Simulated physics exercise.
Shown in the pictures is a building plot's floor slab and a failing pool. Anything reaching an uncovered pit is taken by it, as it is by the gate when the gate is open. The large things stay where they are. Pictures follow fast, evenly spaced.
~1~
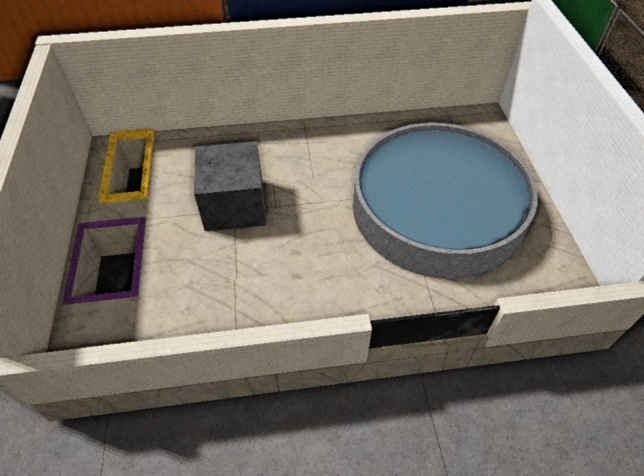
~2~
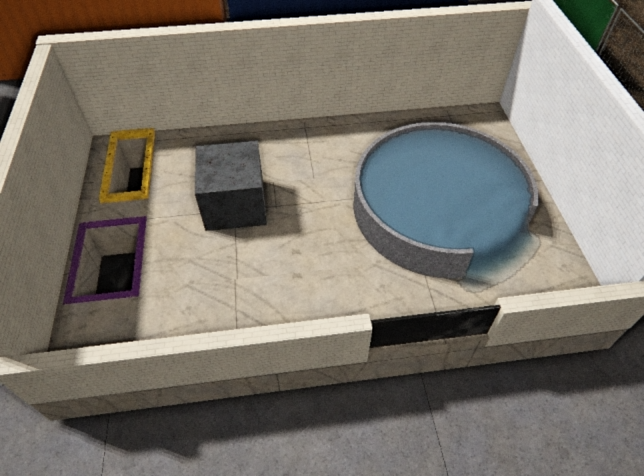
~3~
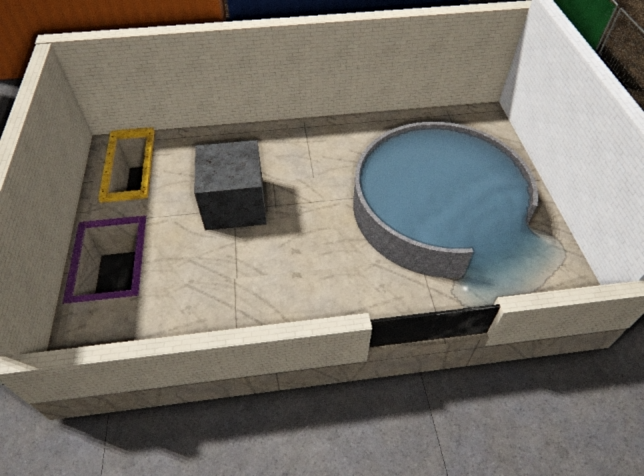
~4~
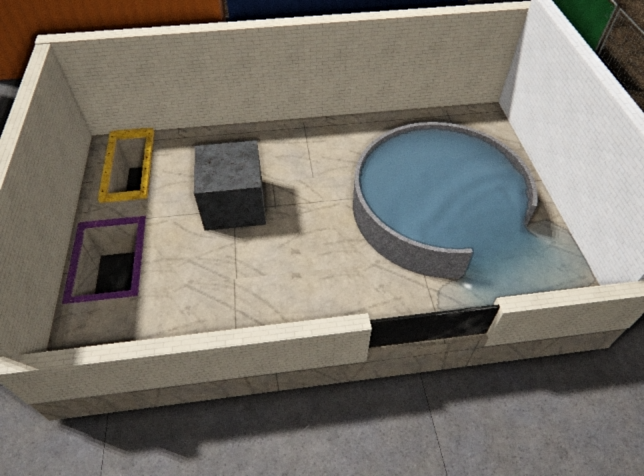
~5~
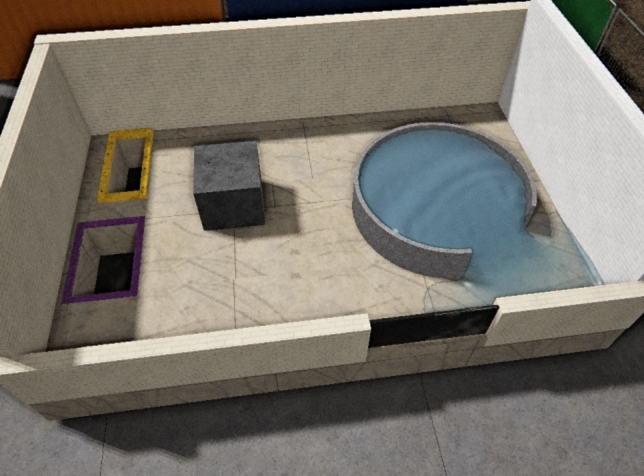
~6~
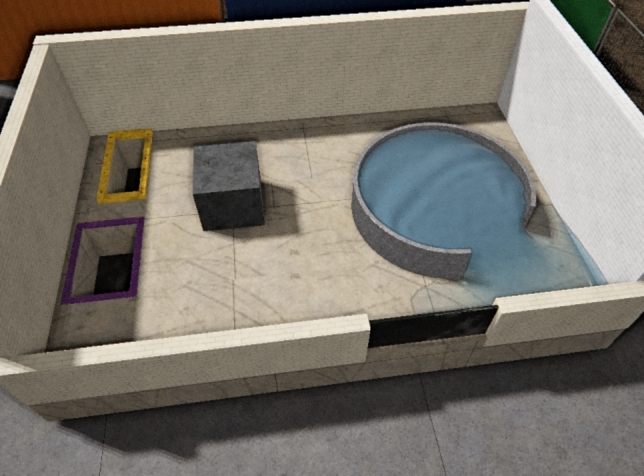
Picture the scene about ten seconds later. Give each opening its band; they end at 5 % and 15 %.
The gate will get a thin slice beneath five per cent; the purple pit will get a big slice beyond fifteen per cent; the yellow pit will get a thin slice beneath five per cent.
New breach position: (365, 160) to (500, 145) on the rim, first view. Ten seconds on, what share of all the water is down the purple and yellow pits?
Shares: Purple at 8 percent, yellow at 12 percent.
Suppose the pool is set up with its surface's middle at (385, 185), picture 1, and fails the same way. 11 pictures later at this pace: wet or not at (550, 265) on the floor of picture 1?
Result: Inundated.
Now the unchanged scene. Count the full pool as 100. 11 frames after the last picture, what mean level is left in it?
Near 60 in a hundred.
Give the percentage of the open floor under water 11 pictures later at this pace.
Roughly 25 per cent.
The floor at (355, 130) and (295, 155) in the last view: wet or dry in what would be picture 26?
Well, the first is dry underfoot and the second is dry underfoot.
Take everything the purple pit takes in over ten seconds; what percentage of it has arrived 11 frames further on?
Something like 0 in a hundred.
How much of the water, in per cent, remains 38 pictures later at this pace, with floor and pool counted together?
94 %.
A moment on, water covers 15 % of the floor; the gate 0 %, the purple pit 0 %, the yellow pit 0 %.
Next, water covers 25 % of the floor; the gate 0 %, the purple pit 0 %, the yellow pit 0 %.
Then, water covers 50 % of the floor; the gate 0 %, the purple pit 0 %, the yellow pit 0 %.
Later, water covers 90 % of the floor; the gate 0 %, the purple pit 7 %, the yellow pit 0 %.
In the end, water covers 95 % of the floor; the gate 0 %, the purple pit 18 %, the yellow pit 1 %.
